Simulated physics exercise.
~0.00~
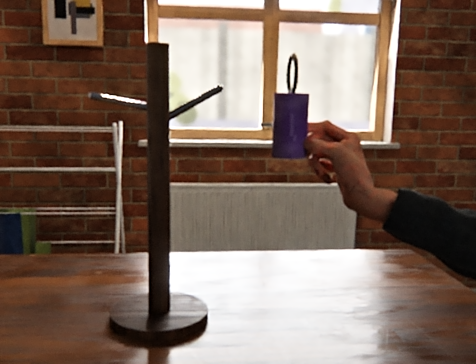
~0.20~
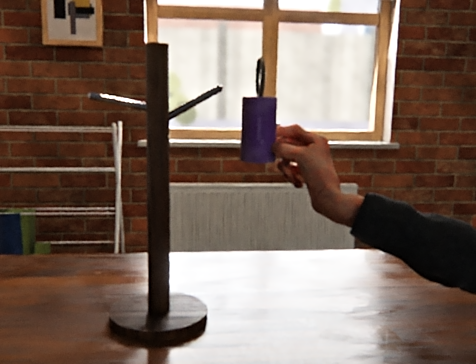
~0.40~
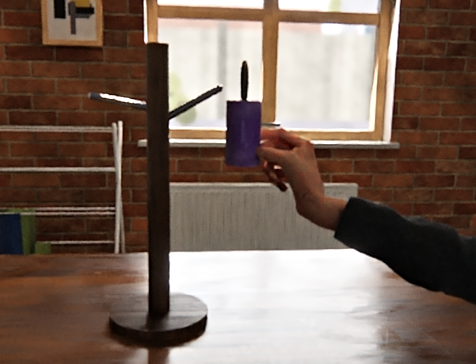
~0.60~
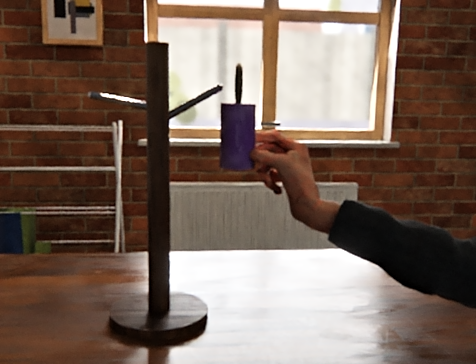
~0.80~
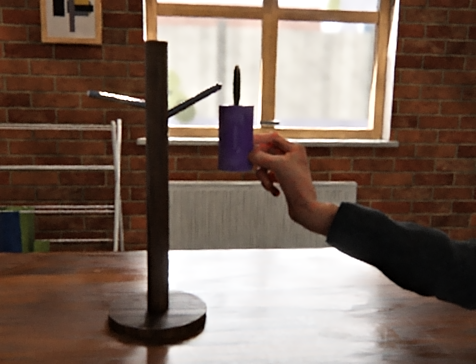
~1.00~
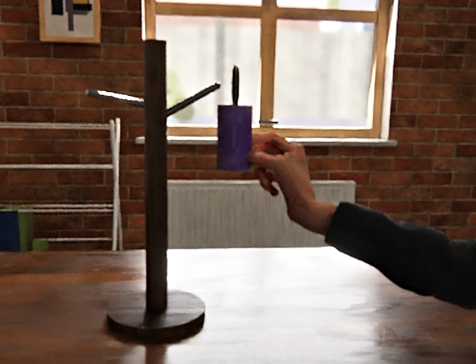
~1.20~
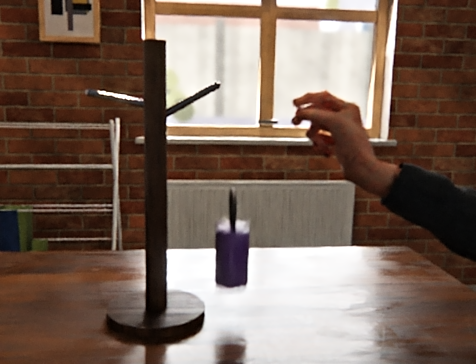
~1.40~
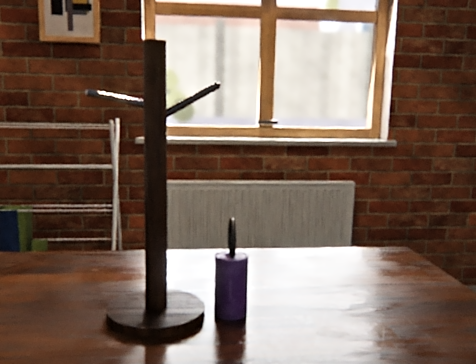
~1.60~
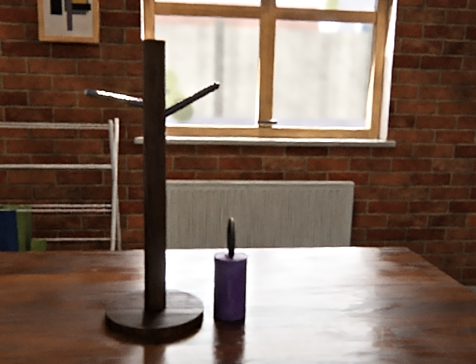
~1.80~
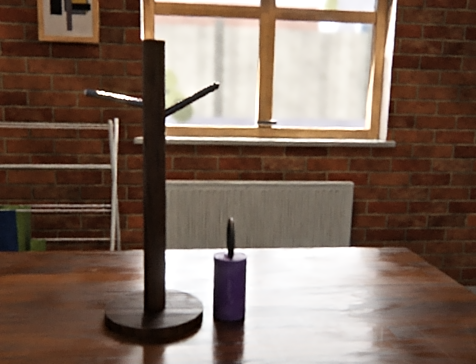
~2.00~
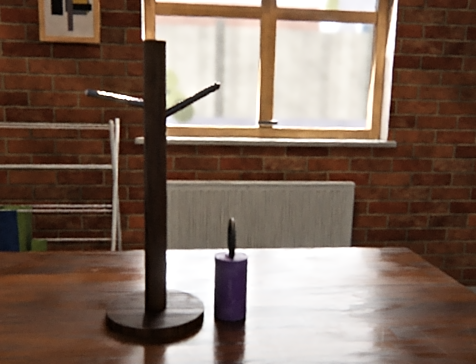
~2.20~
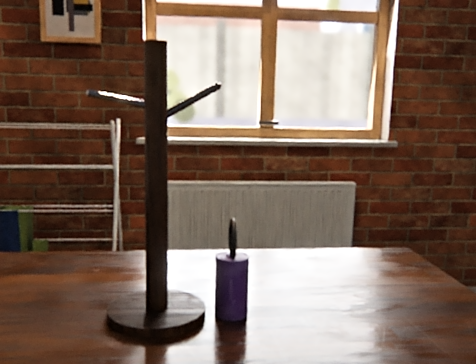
Purple lantern carried left by a hand towards a dark peg stand, then dropping on release and standing upright on the table.
